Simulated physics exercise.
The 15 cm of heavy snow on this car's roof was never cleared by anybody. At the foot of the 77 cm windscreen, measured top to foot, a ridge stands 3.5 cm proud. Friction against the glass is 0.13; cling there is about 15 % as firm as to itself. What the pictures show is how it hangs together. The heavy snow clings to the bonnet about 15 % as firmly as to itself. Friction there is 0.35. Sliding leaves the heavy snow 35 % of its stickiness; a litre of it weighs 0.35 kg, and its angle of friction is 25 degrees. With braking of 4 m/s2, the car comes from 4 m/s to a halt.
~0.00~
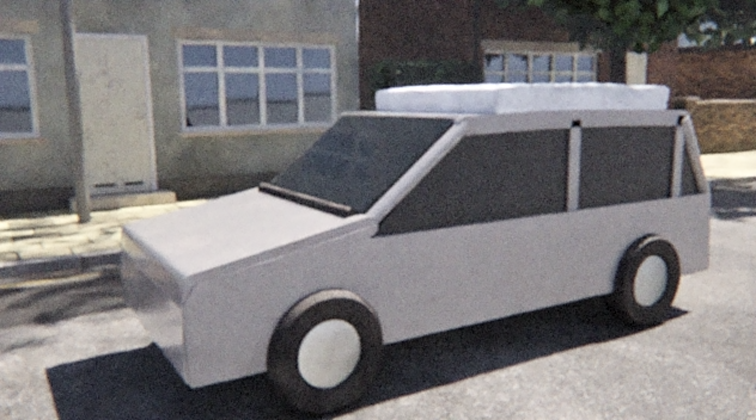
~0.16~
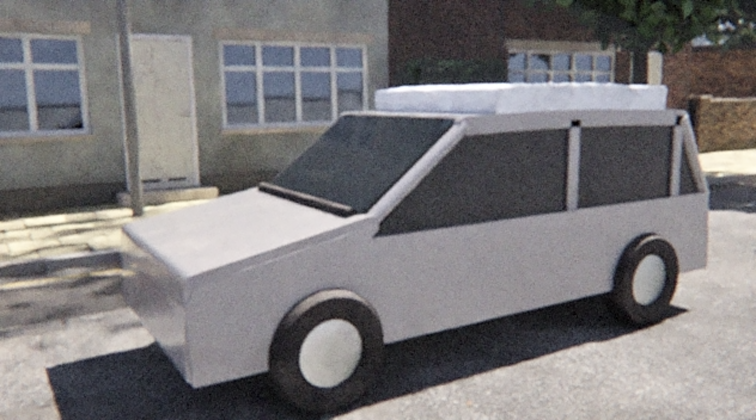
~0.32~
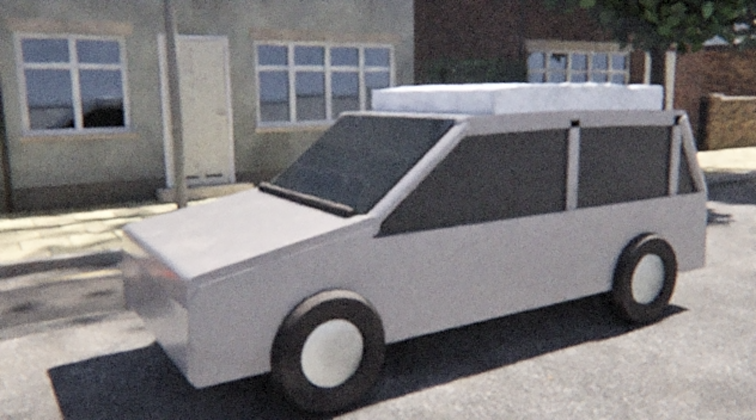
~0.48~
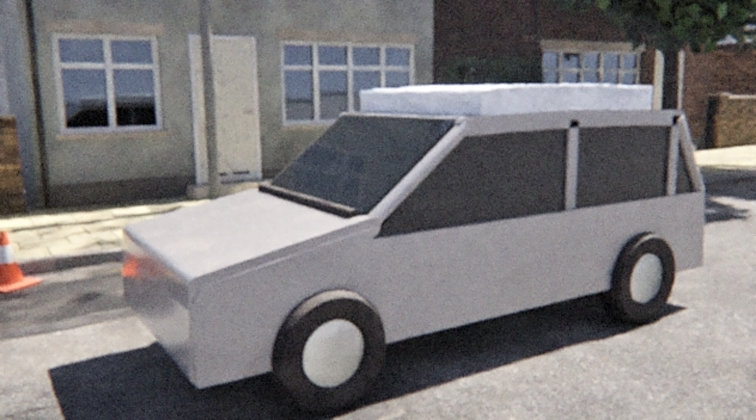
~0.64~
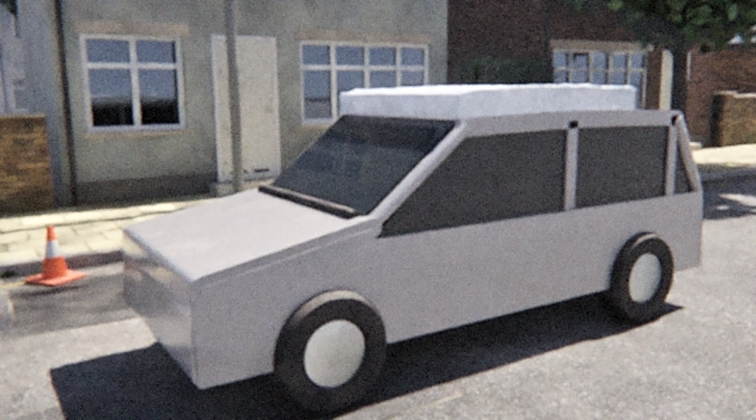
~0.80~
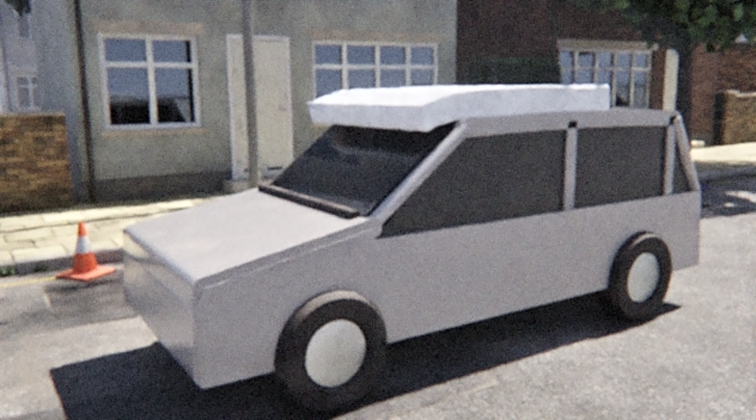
A thick slab of snow on a pale car's roof slid forward, slowly at first, then farther out over the top of the windscreen, starting to crack, as the car rolled left along a street past houses and an orange cone.
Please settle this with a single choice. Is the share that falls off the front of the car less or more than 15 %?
The share that falls off the front of the car comes out more.
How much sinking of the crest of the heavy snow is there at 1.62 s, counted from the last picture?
The gap comes to some 50 centimetres.
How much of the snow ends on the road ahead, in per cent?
Estimate: Some 90 per cent.
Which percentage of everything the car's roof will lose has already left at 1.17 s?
Roughly 70 %.
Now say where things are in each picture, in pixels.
In the first frame, front end of the heavy snow at (497, 89).
In the second frame, front end of the heavy snow at (497, 89).
In the third frame, front end of the heavy snow at (494, 96), its middle shifted 2.7 cm.
In the fourth frame, front end of the heavy snow at (481, 97), its middle shifted 12 cm.
In the fifth frame, front end of the heavy snow at (458, 99), its middle shifted 27 cm, 2 % of it past the top of the windscreen, in one piece.
In the sixth frame, front end of the heavy snow at (421, 113), its middle shifted 51 cm, 17 % of it past the top of the windscreen, cracking.
By 1.17 s, 27 % of the snow is on the roof, 42 % on the glass, 31 % on the bonnet and none has gone off the nose.
By 1.62 s, none of the snow is on the roof, none on the glass, 80 % on the bonnet and 19 % has gone off the nose.
By 2.06 s, none of the snow is on the roof, none on the glass, 29 % on the bonnet and 71 % has gone off the nose.
By 2.50 s, none of the snow is on the roof, none on the glass, 8 % on the bonnet and 92 % has gone off the nose.
By 2.60 s, at the end, none of the snow is on the roof, none on the glass, 8 % on the bonnet and 92 % has gone off the nose.
